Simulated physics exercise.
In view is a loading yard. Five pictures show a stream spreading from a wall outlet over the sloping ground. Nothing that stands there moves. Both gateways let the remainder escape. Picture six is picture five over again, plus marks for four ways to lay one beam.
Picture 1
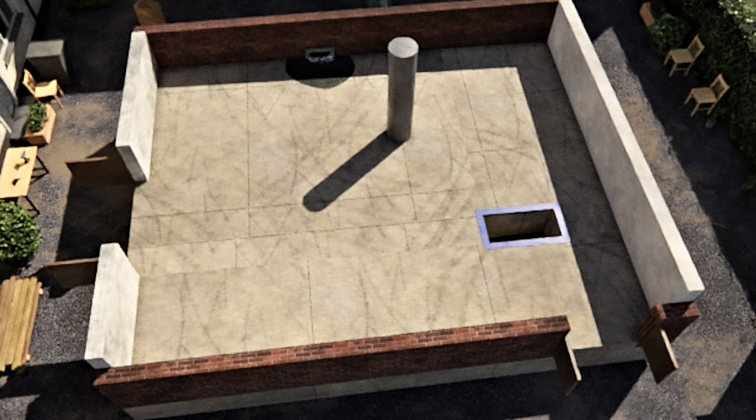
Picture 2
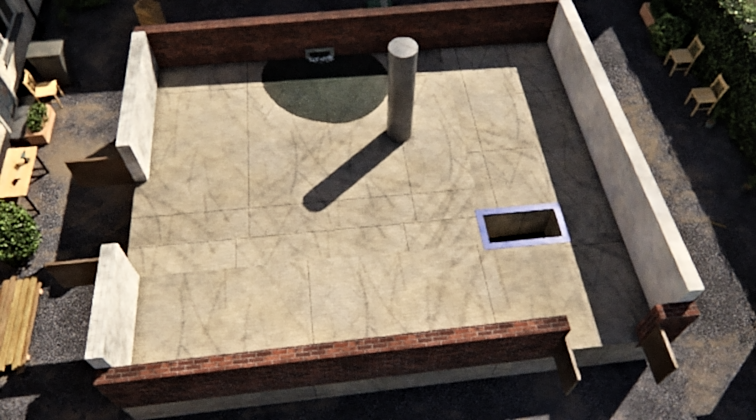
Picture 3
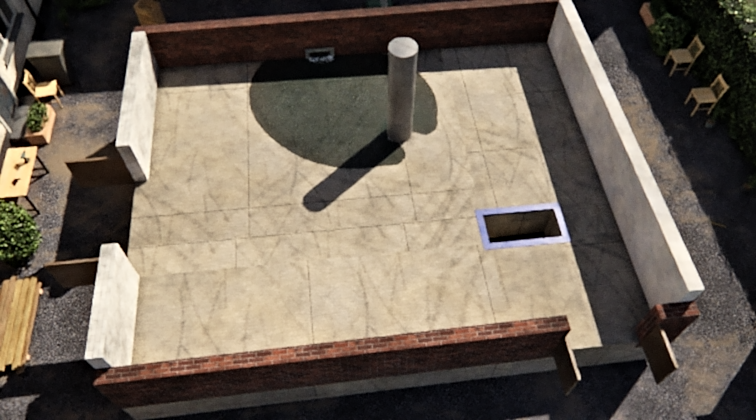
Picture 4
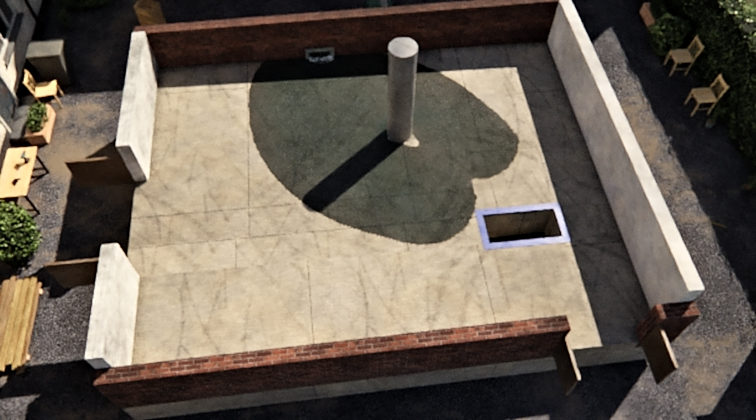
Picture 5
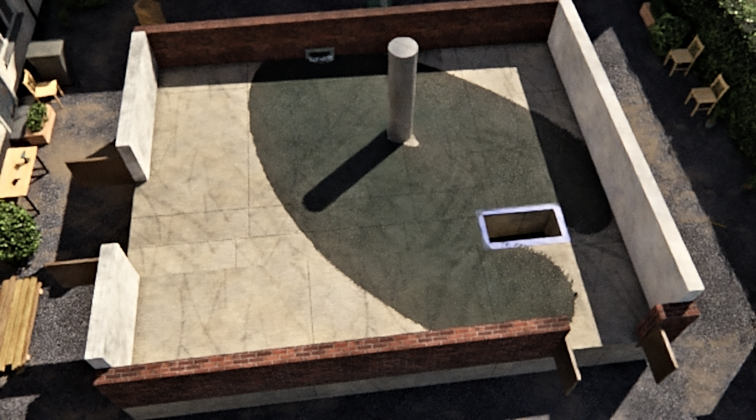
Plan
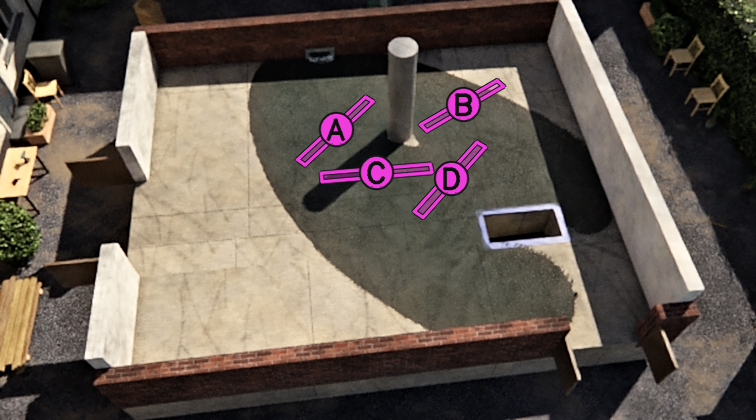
The footage shows a walled loading yard from above as a dark wet patch emerges beside the outfall at the back wall, spreads around a grey column, and widens toward the lower right, surrounding the blue-edged gully.
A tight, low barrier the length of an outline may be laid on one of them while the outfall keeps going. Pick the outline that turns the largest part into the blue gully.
The answer is spot B.
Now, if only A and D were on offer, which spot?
The answer is A.
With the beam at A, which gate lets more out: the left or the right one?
The right gate.
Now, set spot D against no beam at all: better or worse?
Worse.
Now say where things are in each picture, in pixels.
Outfall at (320, 53); blue gully at (522, 226); open gate at (594, 333); open gate at (144, 226); front seen at (348, 75), 2 % of the ground wet; blue gully still dry, in the first picture.
Front seen at (368, 110), 7 % of the ground wet; blue gully still dry, in the second picture.
Front seen at (373, 164), 15 % of the ground wet; blue gully still dry, in the third picture.
Front seen at (456, 227), 29 % of the ground wet; blue gully still dry, in the fourth picture.
Front seen at (567, 297), 48 % of the ground wet; blue gully taking water, in the fifth picture.
On the marked copy, A from (301, 162) to (369, 99); B from (423, 127) to (500, 83); C from (321, 177) to (431, 168); D from (418, 214) to (481, 144).
If A is chosen, about 10 % of the stream goes into the blue gully, about 90 % out by the gates.
If B is chosen, about 29 % of the stream goes into the blue gully, about 71 % out by the gates.
If C is chosen, about 18 % of the stream goes into the blue gully, about 82 % out by the gates.
If D is chosen, about 2 % of the stream goes into the blue gully, about 98 % out by the gates.
